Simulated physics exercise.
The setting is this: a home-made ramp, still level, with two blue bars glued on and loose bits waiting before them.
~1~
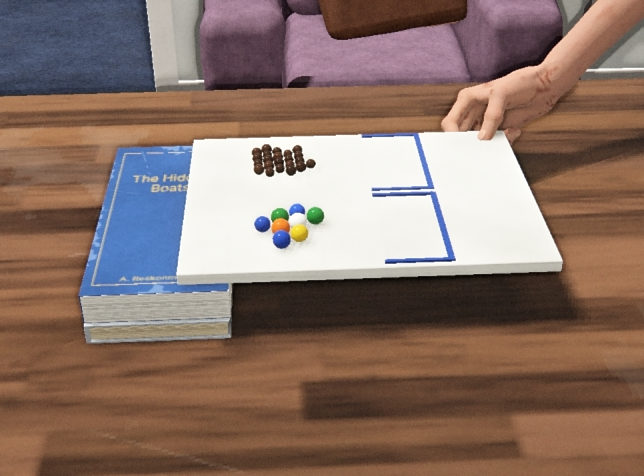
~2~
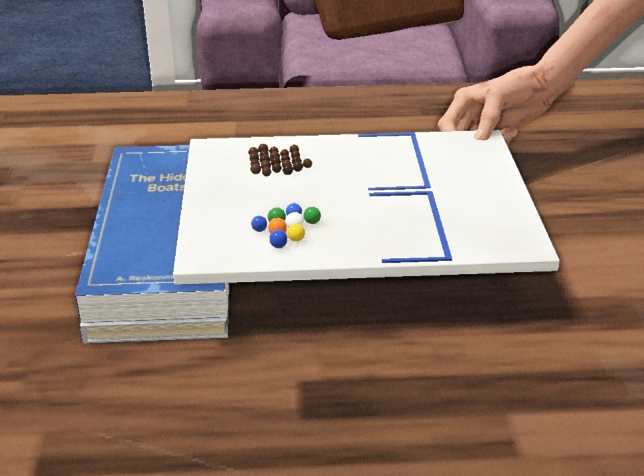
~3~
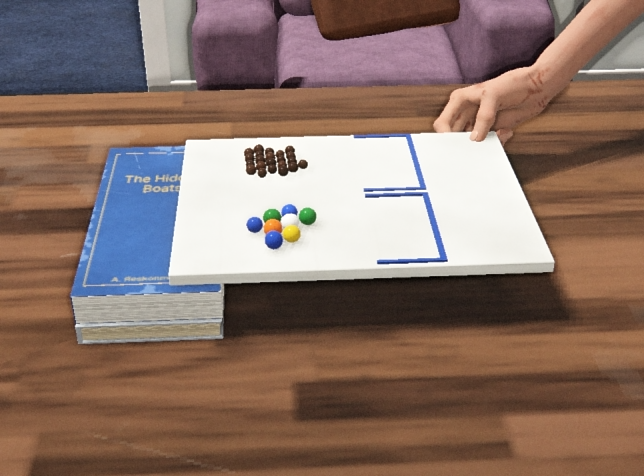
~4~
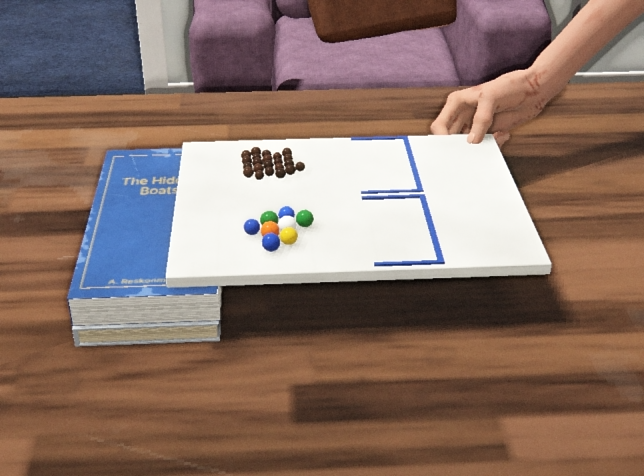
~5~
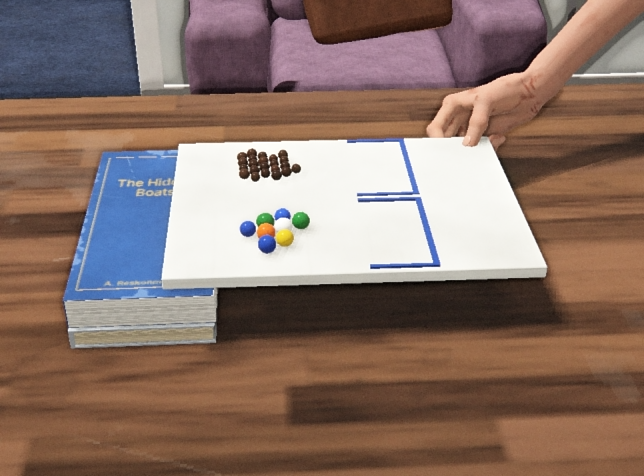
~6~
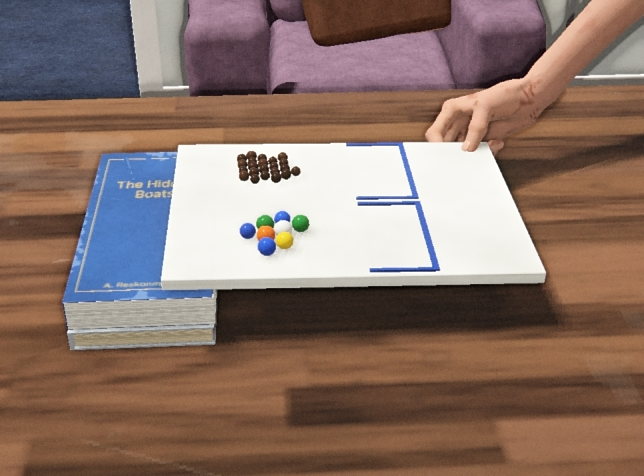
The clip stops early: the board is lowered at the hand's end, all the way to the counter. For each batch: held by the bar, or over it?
Once it settles, the front batch makes it past its bar, while the back batch makes it past its bar.
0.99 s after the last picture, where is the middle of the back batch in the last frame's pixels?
Near (445, 197).
Then, 0.38 s on from there, board sloping at 8°; front batch on its way down; back batch on its way down.
Then, 0.71 s on from there, board resting at 10°; front batch a little past its bar; back batch on its way down.
Then, 0.99 s on from there, board resting at 10°; front batch the whole lot past its bar; back batch the bulk past its bar.
In the end, board resting at 10°; front batch the whole lot past its bar; back batch all but a few past its bar.
